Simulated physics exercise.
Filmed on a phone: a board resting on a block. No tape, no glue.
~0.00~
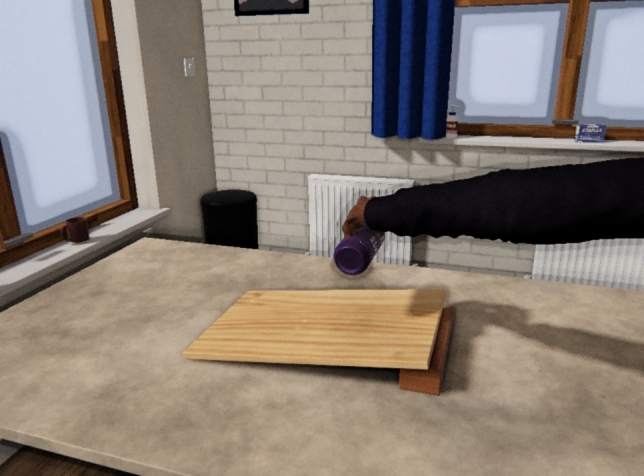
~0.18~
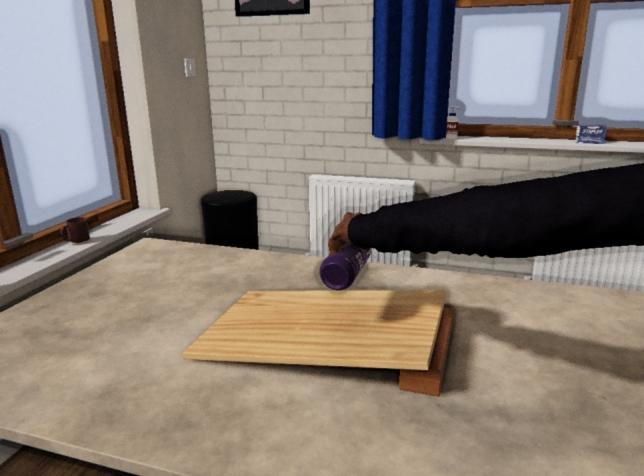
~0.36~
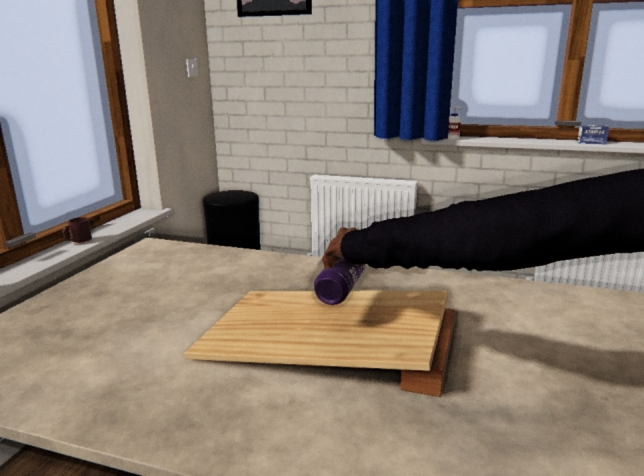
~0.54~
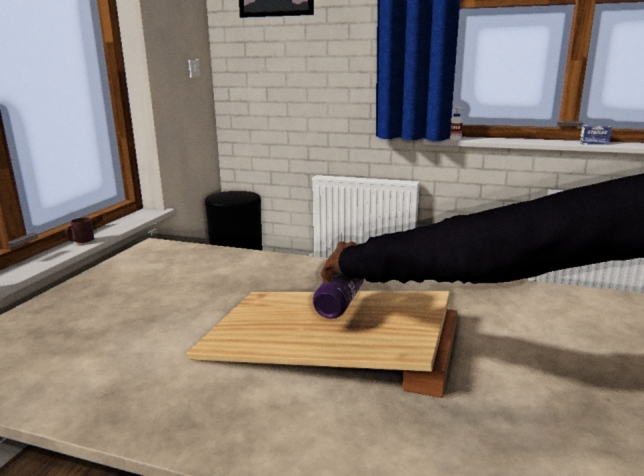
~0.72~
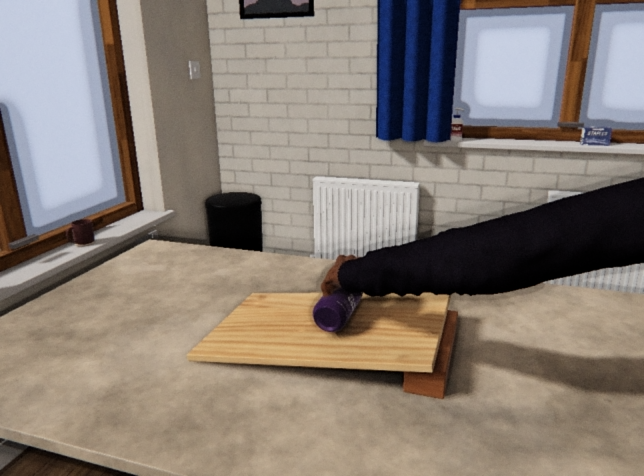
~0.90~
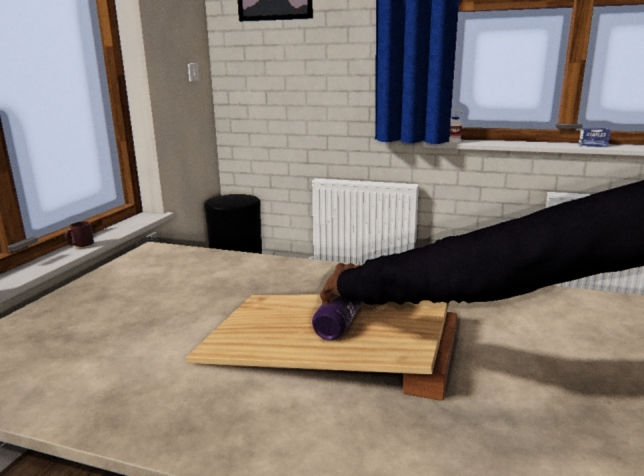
A purple can, held on its side by a hand in a dark sleeve, moved slightly left and down until it was on the sloping wooden board, with the hand still on it.
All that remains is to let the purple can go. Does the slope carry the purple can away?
The purple can goes downhill.
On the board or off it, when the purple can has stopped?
It leaves the board.
By 1.70 s, purple can moved well along near (254, 309).
By 2.30 s, purple can now off the board.
By 2.80 s, things are still on the move.
By 3.10 s, as before.
When it is over (3.3 s), off the board, purple can. The purple can slides or rolls down.
